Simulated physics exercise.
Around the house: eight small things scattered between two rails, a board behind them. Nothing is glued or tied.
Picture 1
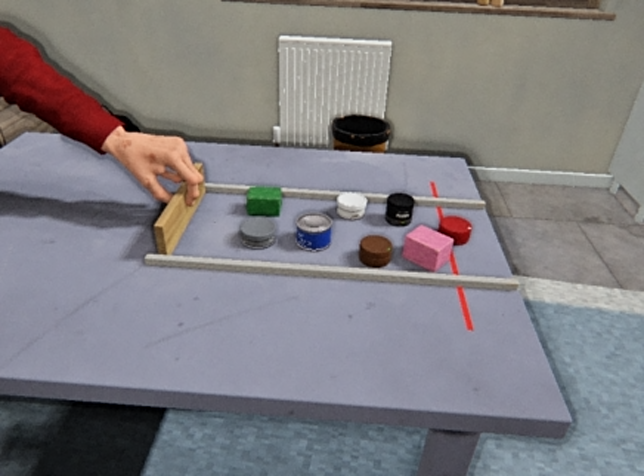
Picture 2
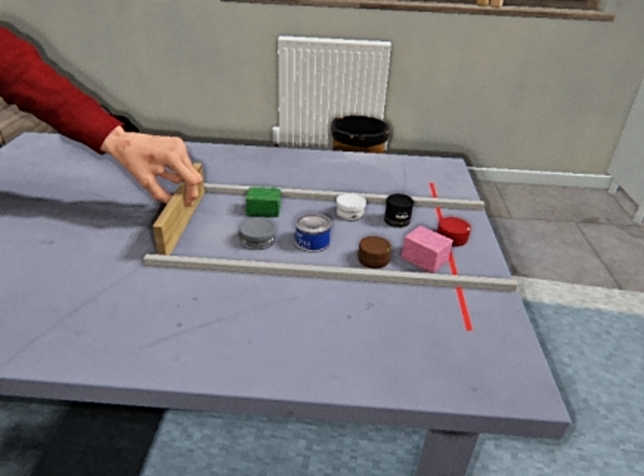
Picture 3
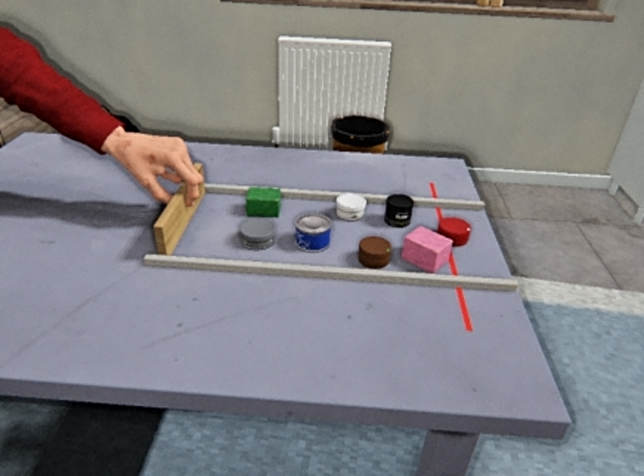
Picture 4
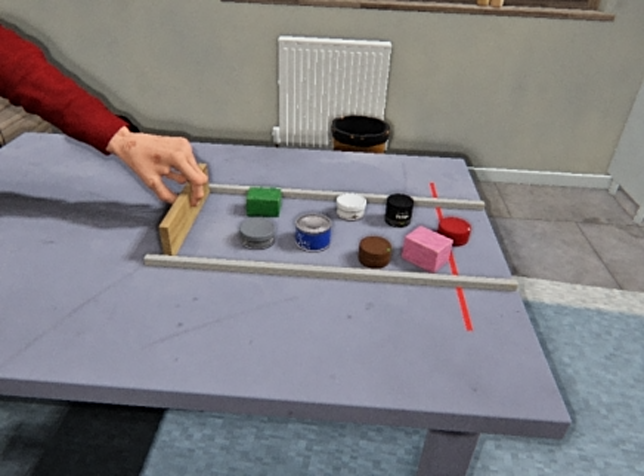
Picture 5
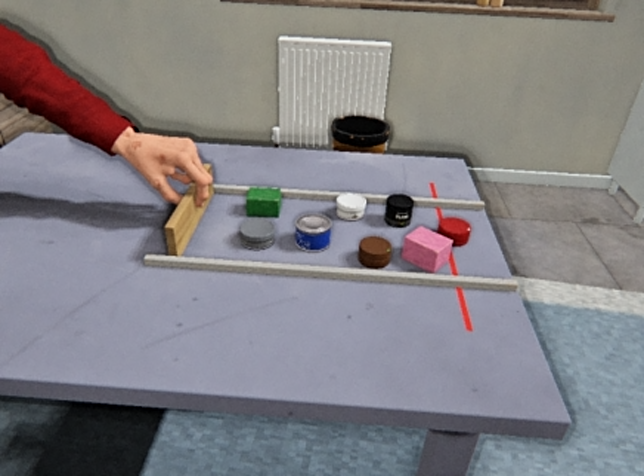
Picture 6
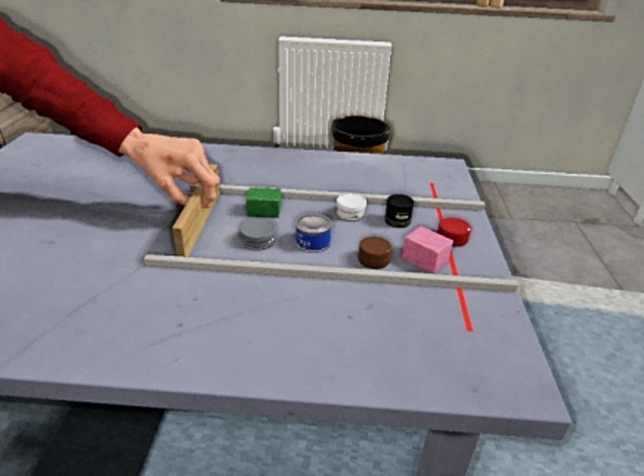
A hand slides a wooden board slightly right between two rails toward eight still objects.
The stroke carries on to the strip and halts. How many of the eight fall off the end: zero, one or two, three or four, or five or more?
In the end the number that fall off is one or two.
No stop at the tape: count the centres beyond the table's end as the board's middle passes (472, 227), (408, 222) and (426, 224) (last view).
In that order 4, 0 and 0.
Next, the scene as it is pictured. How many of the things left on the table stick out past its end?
2 of them.
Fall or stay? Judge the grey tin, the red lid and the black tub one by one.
The grey tin does not fall; the red lid comes down; the black tub goes over.
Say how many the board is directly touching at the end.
That makes 3.
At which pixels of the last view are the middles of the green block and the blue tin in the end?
About (461, 214), and the other about (479, 228).
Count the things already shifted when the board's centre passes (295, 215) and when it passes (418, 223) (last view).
3 and 8.
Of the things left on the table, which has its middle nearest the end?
That is the white pot.
A little later, none off yet; red lid at rest near (454, 232); pink block at rest near (427, 250); black tub at rest near (399, 211).
Next, none off yet; red lid at rest near (454, 232); pink block at rest near (427, 250); black tub shifted about its own width near (419, 214).
Later still, none off yet; red lid shifted about its own width near (484, 240); pink block shifted about its own width near (464, 257); black tub shifted well along near (472, 219).
When it is over, the number that fall off is one or two; down, black tub and red lid.
